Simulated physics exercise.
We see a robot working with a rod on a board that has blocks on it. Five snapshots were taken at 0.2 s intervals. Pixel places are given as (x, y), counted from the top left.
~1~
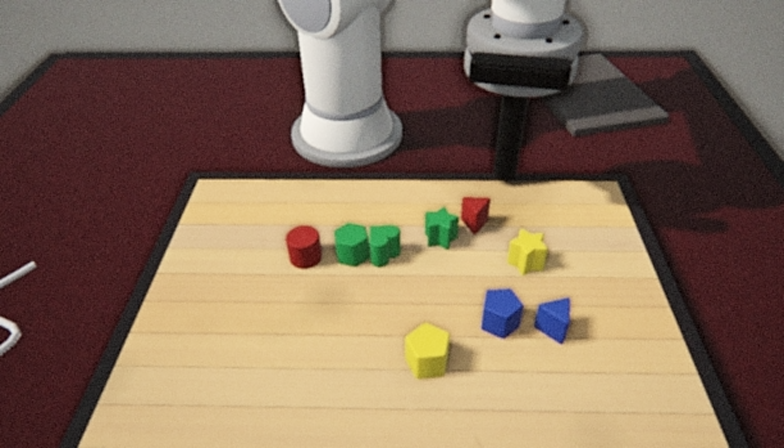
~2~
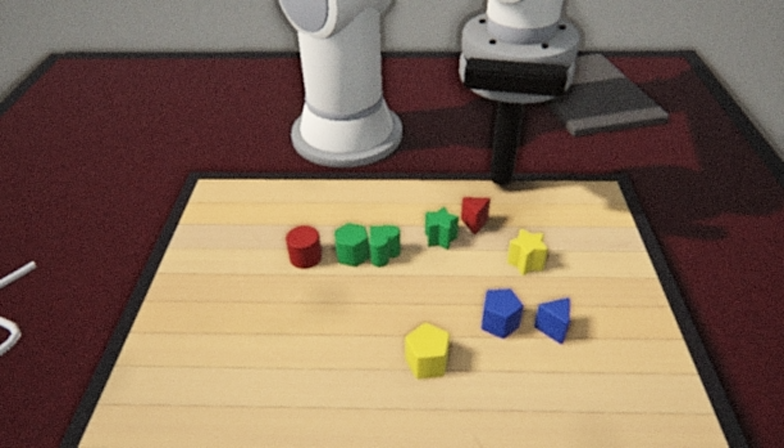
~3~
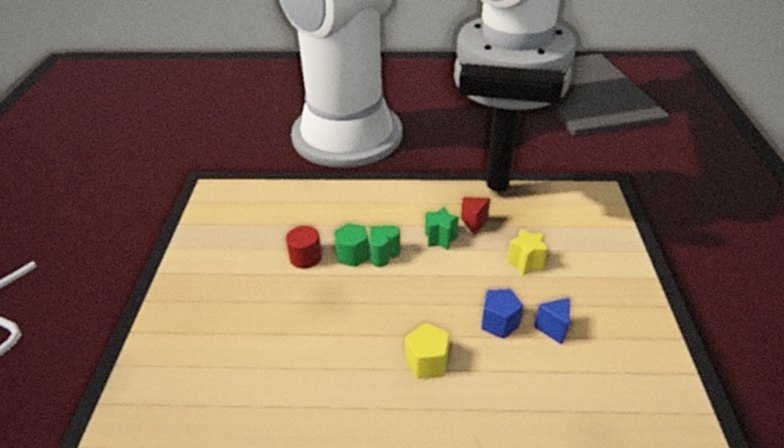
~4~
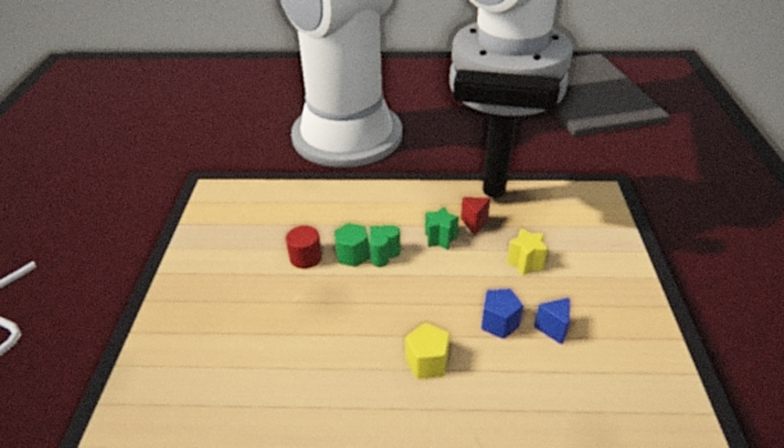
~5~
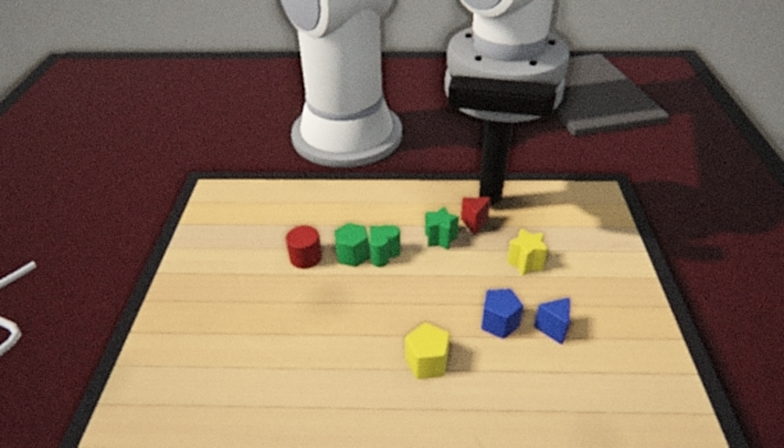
Robot arm lowering a black rod slightly down and left beside a red triangle, while coloured blocks sit still on a wooden board.
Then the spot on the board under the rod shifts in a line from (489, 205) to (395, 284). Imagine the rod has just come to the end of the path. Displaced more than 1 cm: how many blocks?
The result: Three blocks or more.
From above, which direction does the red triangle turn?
The block turns counter-clockwise.
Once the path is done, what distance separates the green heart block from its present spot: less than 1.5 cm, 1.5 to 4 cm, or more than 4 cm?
Covers 1.5 to 4 cm.
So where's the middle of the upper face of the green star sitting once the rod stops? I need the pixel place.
Near (369, 255).
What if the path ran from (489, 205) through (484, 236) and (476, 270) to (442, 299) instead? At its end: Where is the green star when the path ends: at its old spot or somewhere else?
Its place changes.
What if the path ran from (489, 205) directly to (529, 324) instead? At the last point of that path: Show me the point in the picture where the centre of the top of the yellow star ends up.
Expect it around (545, 254).
What follows on the original path. One third of the way, rod at (461, 221); green star at (437, 220), turned 35° clockwise; red triangle at (464, 222).
Two thirds of the way, rod at (429, 248); green hexagon at (335, 234), turned 15° clockwise; green heart block at (364, 238); green star at (400, 241), turned 60° clockwise; red triangle at (461, 234), turned 50° anticlockwise.
At the end, rod at (395, 276); green hexagon at (322, 234), turned 20° clockwise; green heart block at (351, 240); green star at (369, 255), turned 135° clockwise; red triangle at (461, 234), turned 50° anticlockwise.
